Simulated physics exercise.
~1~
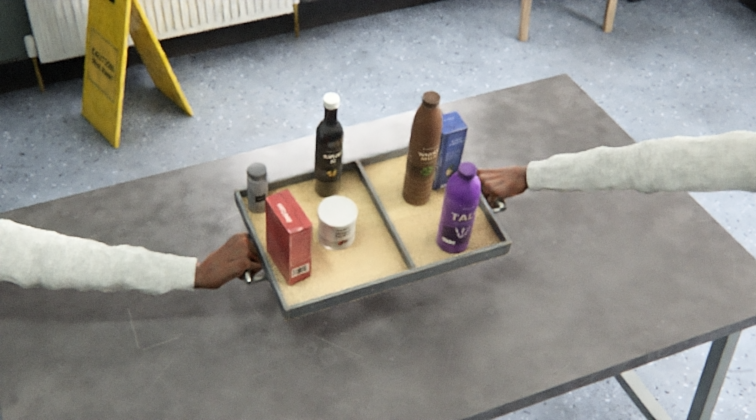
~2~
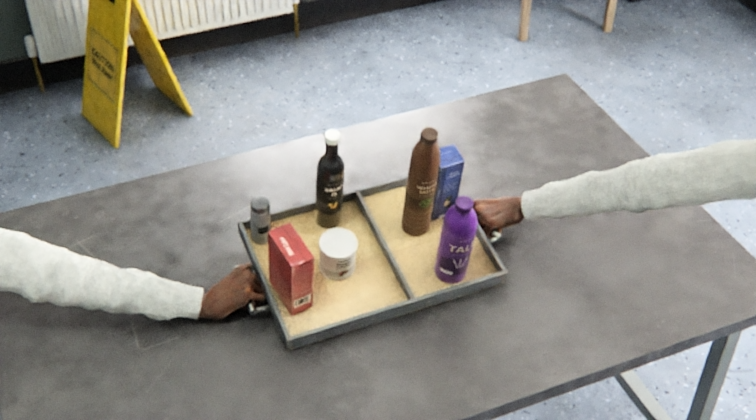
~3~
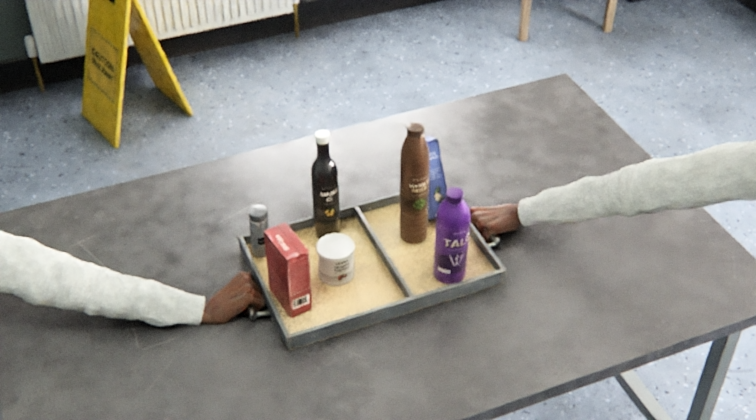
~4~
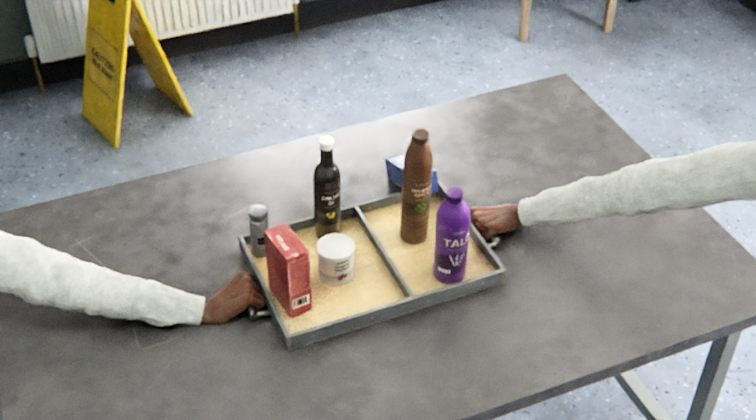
Two hands lowered a divided tray of bottles, packets and small containers onto a grey table, and as it settled, the blue carton behind the brown bottle tipped backward off the tray and ended up lying on the table while everything else stayed standing.
